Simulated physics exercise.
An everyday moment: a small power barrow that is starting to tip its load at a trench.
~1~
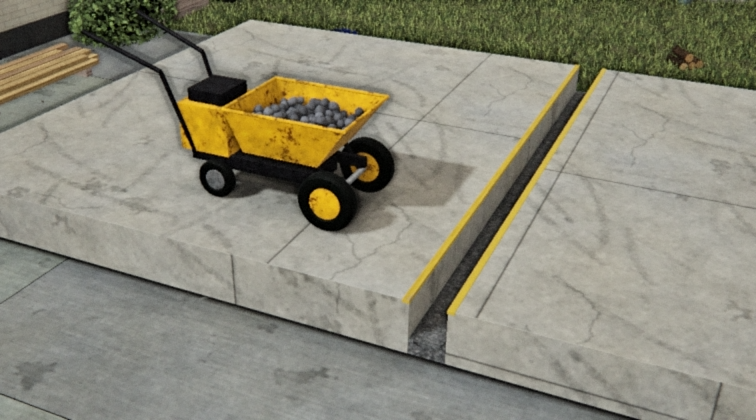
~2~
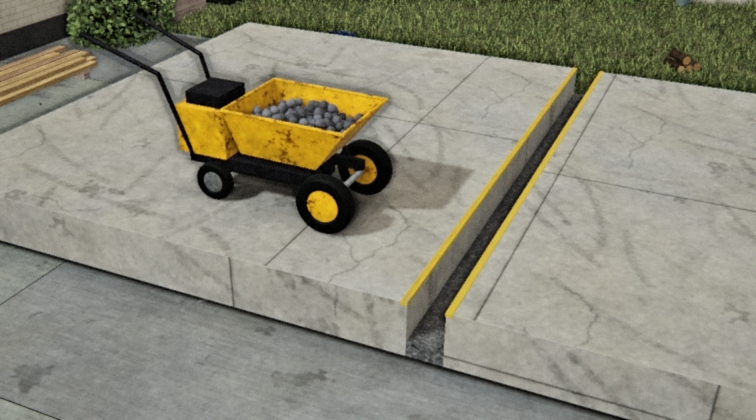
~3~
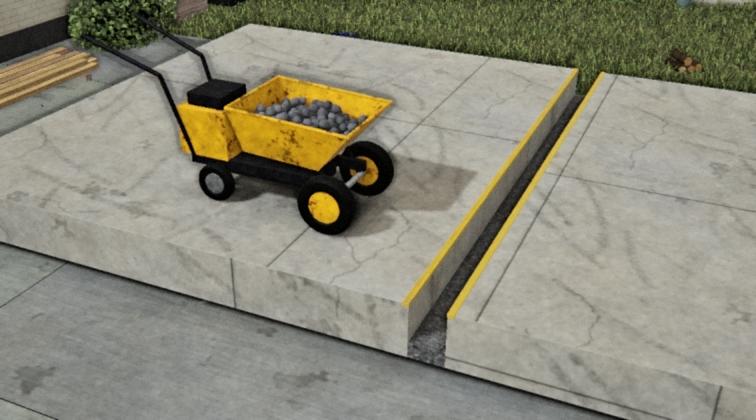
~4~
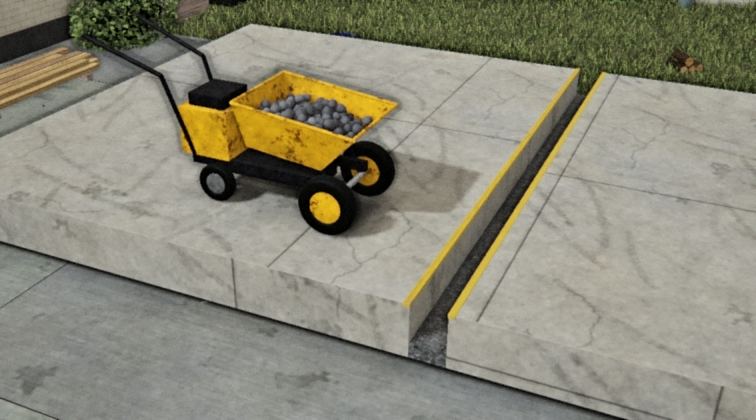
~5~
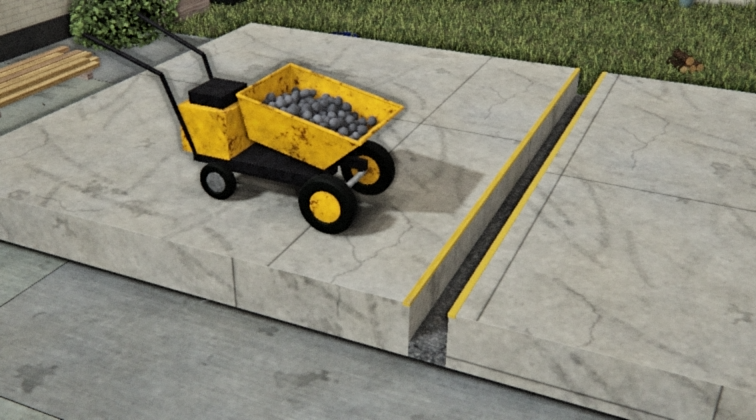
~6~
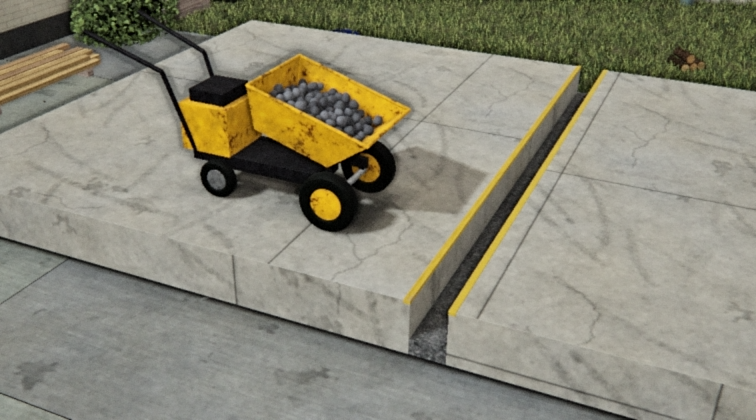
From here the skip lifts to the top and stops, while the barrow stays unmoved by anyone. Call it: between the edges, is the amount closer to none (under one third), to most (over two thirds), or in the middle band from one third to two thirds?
In the middle band.
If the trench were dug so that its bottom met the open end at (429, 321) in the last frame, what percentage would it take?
Near 50 %.
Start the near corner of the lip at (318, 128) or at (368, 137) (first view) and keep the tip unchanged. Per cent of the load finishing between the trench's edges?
You'd get around 30 in a hundred, then 90 in a hundred.
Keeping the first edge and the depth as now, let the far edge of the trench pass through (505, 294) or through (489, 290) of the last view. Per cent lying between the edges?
60 %, 60 %.
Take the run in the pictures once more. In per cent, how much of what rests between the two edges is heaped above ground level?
It works out at about 0 percent.
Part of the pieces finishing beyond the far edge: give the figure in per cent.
About 0 %.
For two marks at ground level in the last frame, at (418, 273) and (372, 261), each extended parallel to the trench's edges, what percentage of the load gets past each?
That's 60 in a hundred for the first and 100 in a hundred for the second.
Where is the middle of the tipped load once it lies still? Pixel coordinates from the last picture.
Roughly at pixel (463, 251).
Soon, skip tipped steeply; all in the skip.
A while on, skip tipped steeply; most in the skip; a small part short of the trench; a stray few in or heaped over the trench; a small part falling.
Towards the end, skip tipped right over; a small part in the skip; about a third short of the trench; about half in or heaped over the trench; a stray few beyond it.
Finally, skip tipped right over; a stray few in the skip; about half short of the trench; about half in or heaped over the trench; a stray few beyond it.
